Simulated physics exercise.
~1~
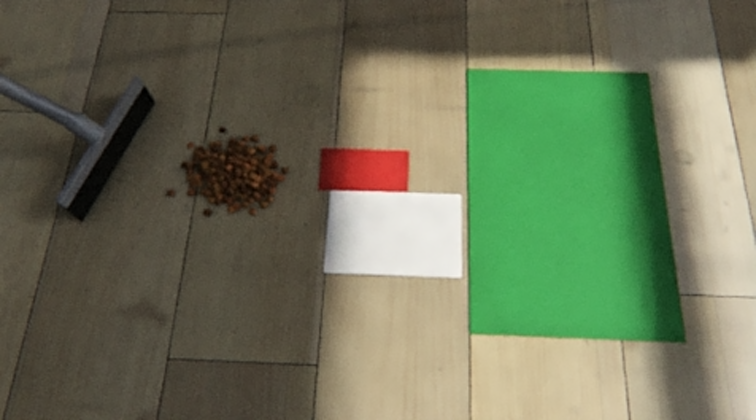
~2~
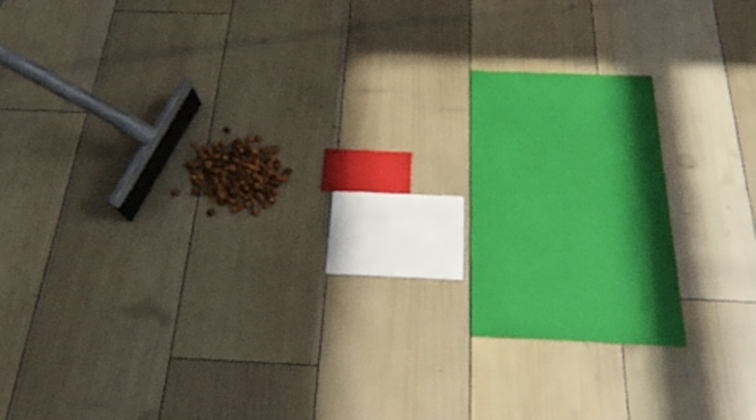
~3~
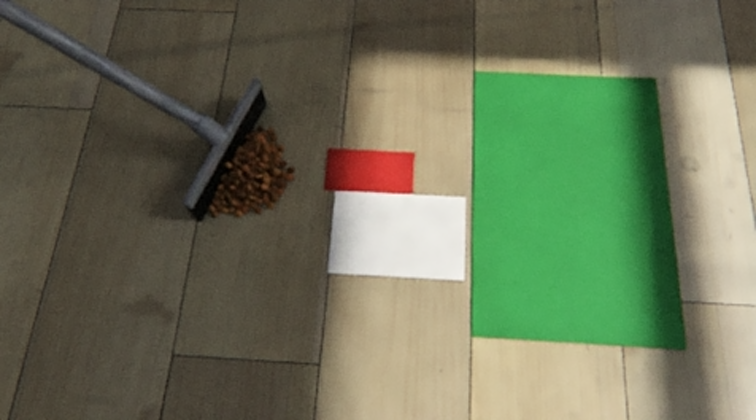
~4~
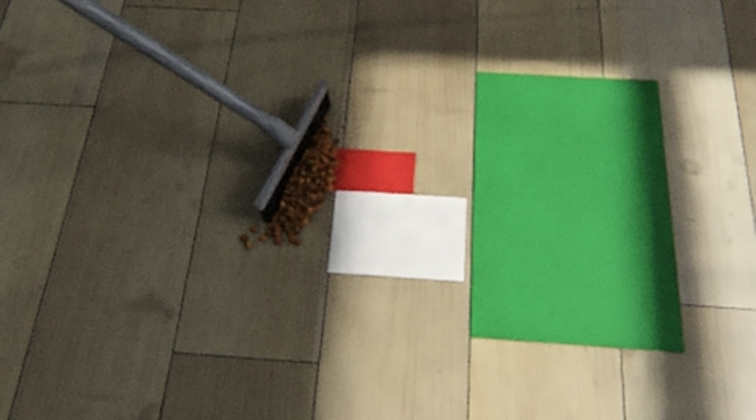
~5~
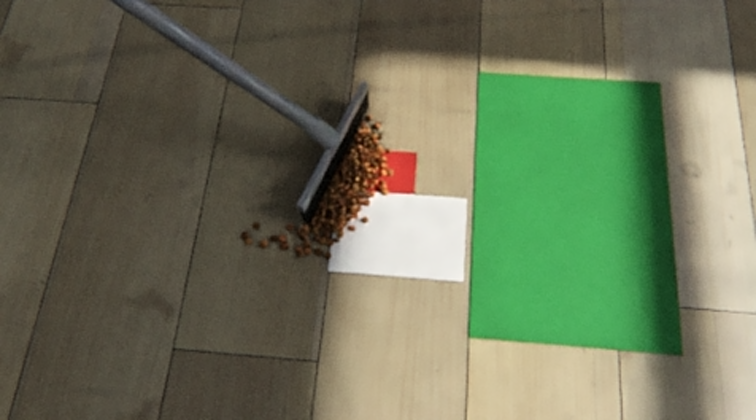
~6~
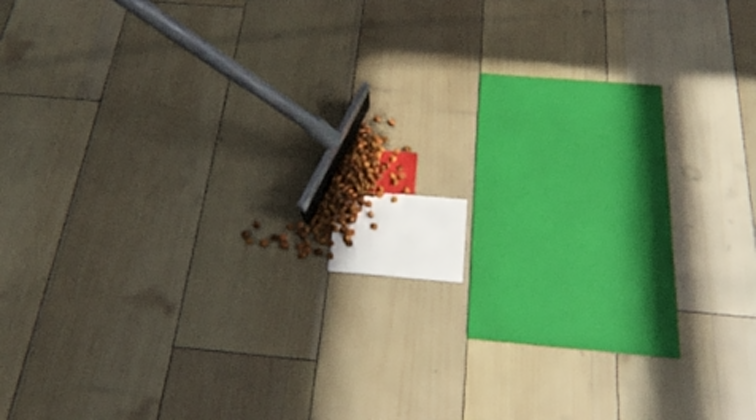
The clip shows a squeegee sliding right across a wooden floor into a pile of brown kibble, pushing it toward red, white and green mats. It stops with the spread pieces partly covering the red and white mats, some on bare floor, and none on the green.
